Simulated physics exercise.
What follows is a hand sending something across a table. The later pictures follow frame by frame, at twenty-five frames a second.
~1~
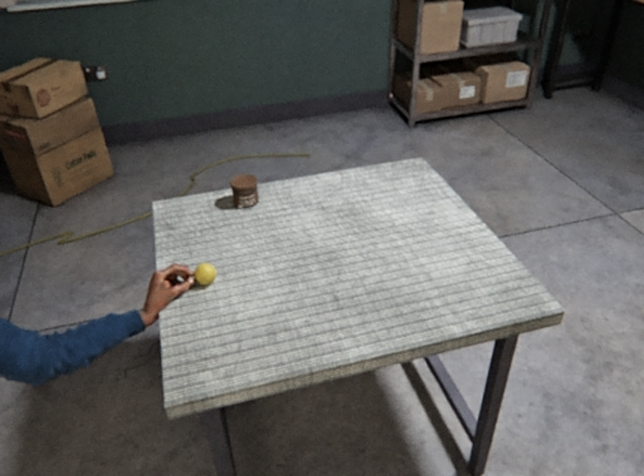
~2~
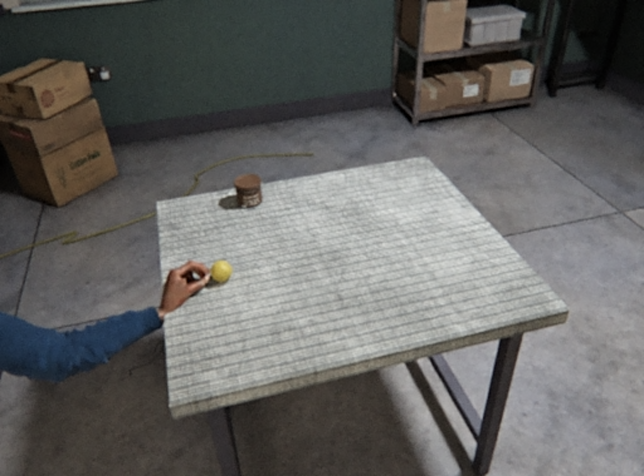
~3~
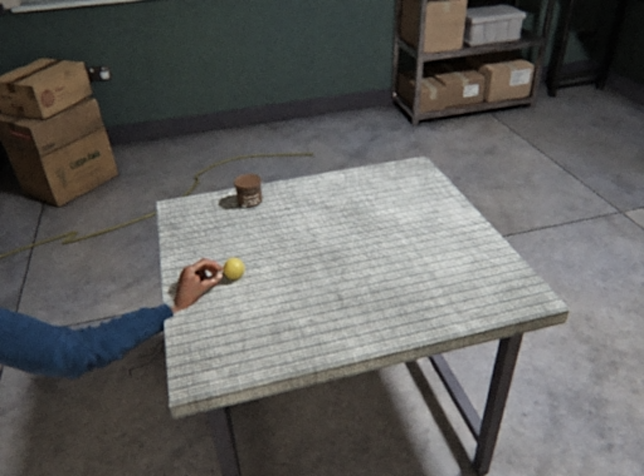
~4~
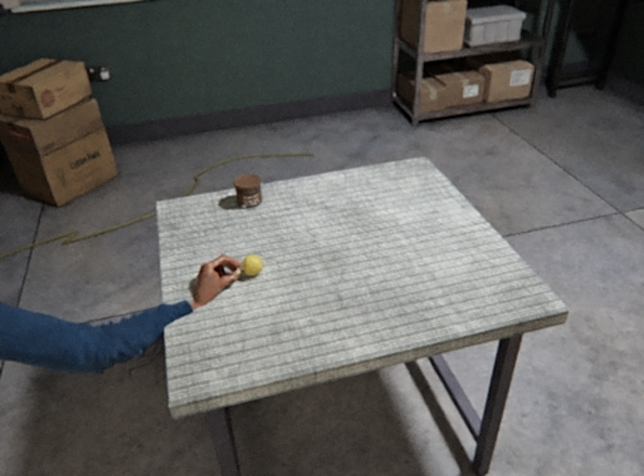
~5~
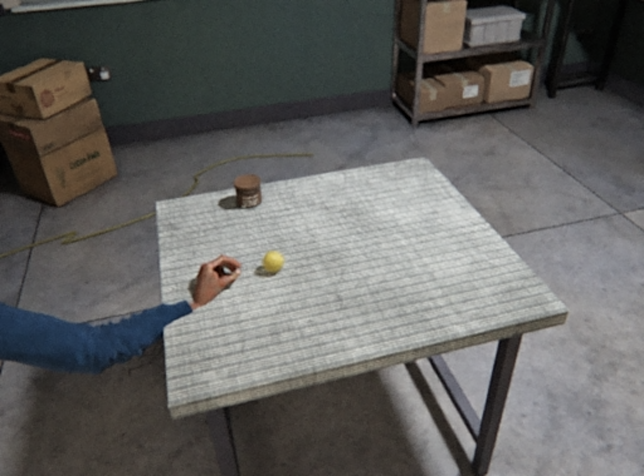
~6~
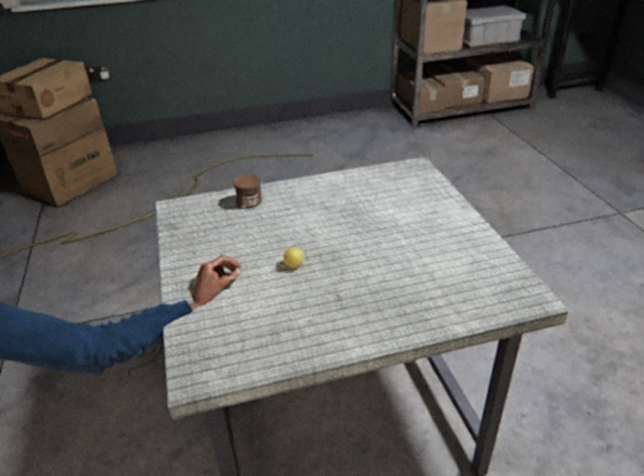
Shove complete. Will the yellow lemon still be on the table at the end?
It is off the table.
Then, 0.20 s past the last view, yellow lemon displaced well along near (388, 239).
Then, 0.50 s past the last view, yellow lemon now off the table.
Then, 0.90 s past the last view, things are still on the move.
Finally, off the table, yellow lemon.
